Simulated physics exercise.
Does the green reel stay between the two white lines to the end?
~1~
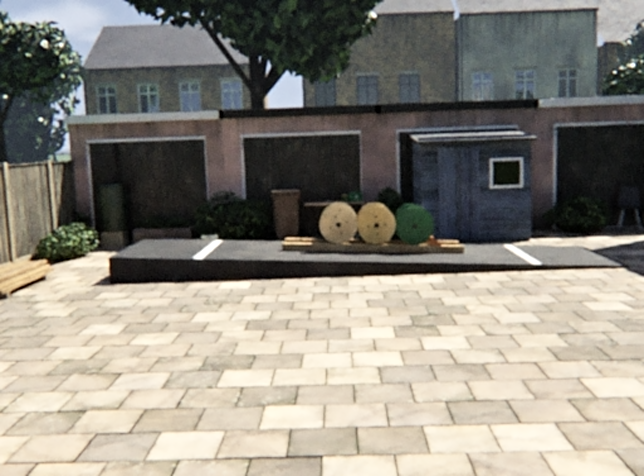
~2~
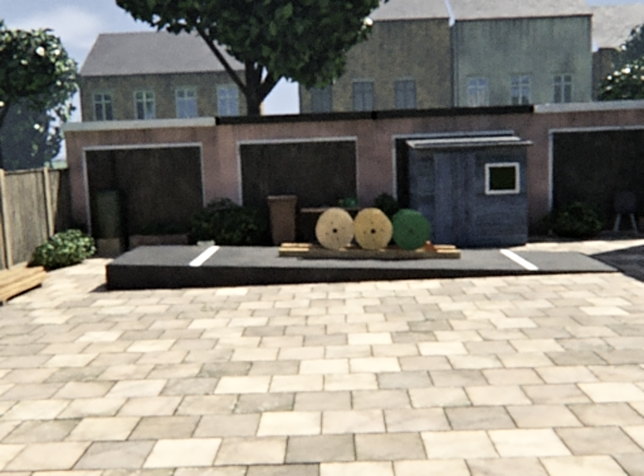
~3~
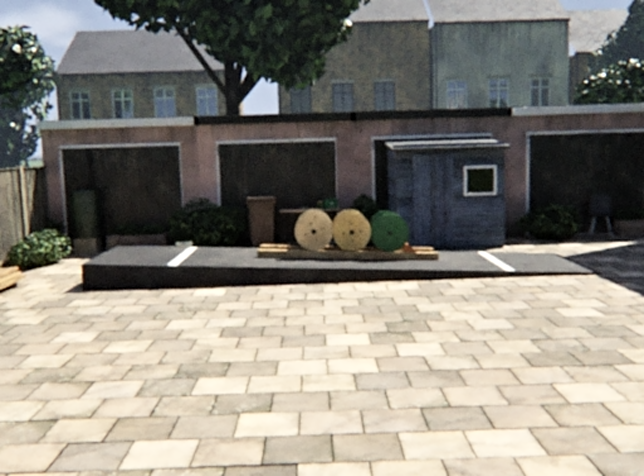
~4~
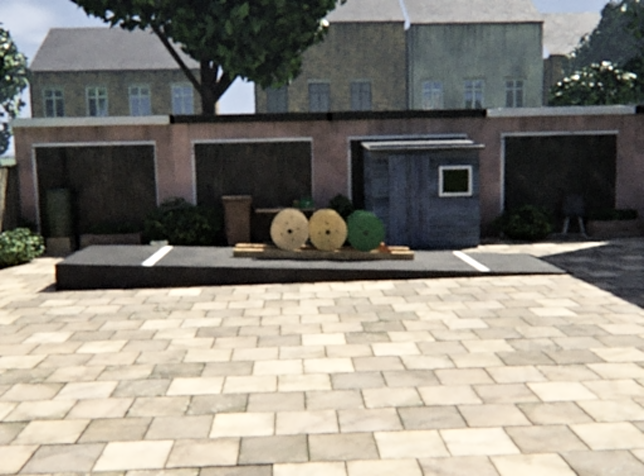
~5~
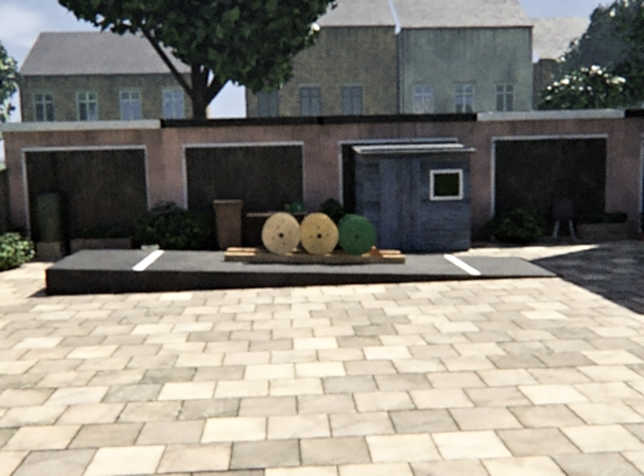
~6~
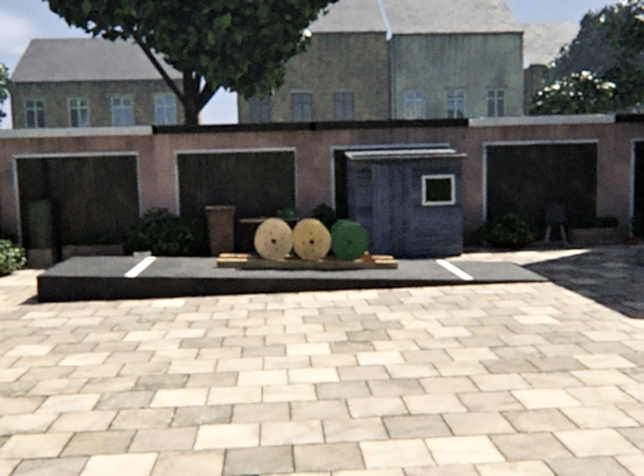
Yes, the green reel stays in its place on the bearers, with its middle between the two white lines.
